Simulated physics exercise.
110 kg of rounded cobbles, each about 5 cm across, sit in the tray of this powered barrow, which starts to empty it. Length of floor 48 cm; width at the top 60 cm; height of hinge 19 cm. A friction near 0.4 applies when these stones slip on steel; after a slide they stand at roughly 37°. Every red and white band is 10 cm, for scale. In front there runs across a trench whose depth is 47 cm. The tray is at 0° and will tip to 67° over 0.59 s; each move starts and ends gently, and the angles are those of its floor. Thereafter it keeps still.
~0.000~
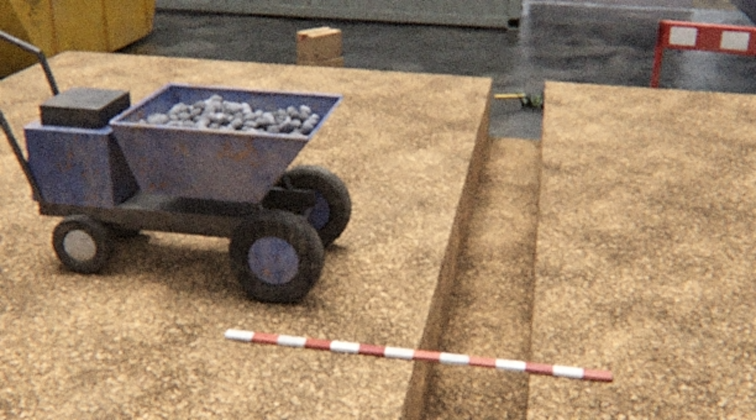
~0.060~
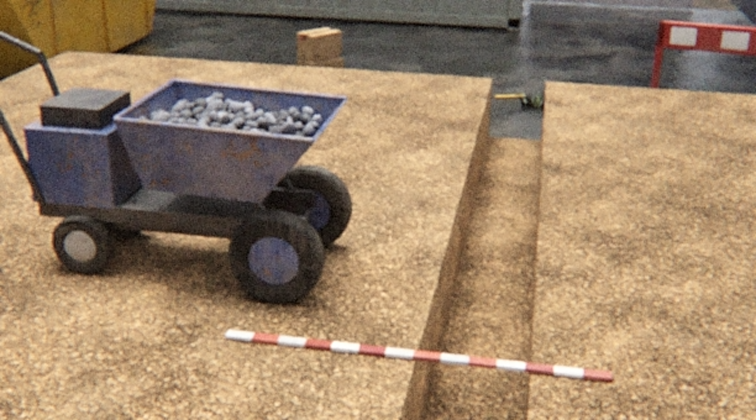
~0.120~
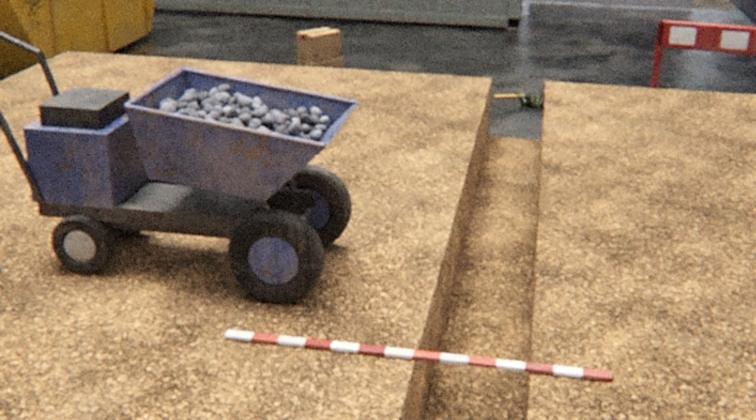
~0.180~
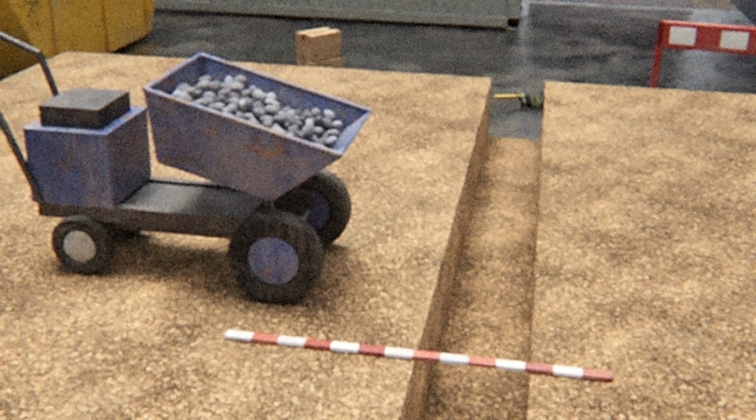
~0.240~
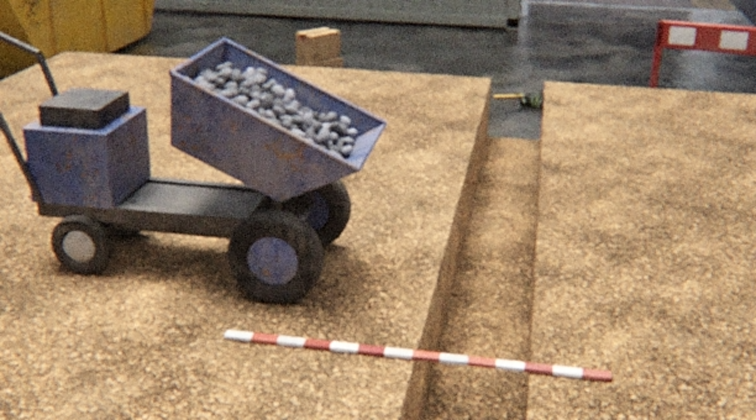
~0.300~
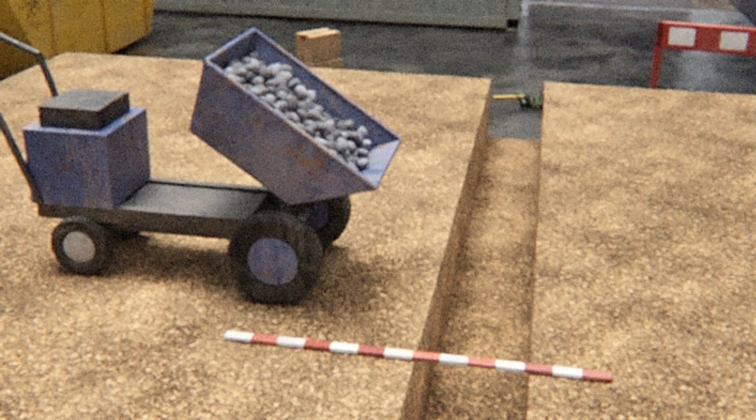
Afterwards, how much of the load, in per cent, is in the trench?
About 94 per cent.
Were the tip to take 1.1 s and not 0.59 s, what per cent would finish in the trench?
In that case some 100 per cent.
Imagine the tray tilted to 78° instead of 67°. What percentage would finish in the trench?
Trench share: Approx. 95%.
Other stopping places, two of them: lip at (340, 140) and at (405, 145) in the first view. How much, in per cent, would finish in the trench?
From the first place around 75 per cent, from the other around 30.
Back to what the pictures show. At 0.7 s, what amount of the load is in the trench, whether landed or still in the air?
I'd put it near 20 per cent.
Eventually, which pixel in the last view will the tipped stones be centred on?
About (483, 376).
After 0.4 s the floor is at 56°; 100 % in the tray; the foremost stones are at (387, 194).
After 0.7 s the floor is at 67°; 80 % in the tray, 2 % short of the trench, 19 % in the trench; the foremost stones are at (487, 299).
After 1.0 s the floor is at 67°; 24 % in the tray, 2 % short of the trench, 68 % in the trench, 6 % past the trench; the foremost stones are at (636, 304).
After 3.0 s the floor is at 67°; 0 % in the tray, 94 % in the trench, 6 % past the trench; the foremost stones are past the picture's edge.
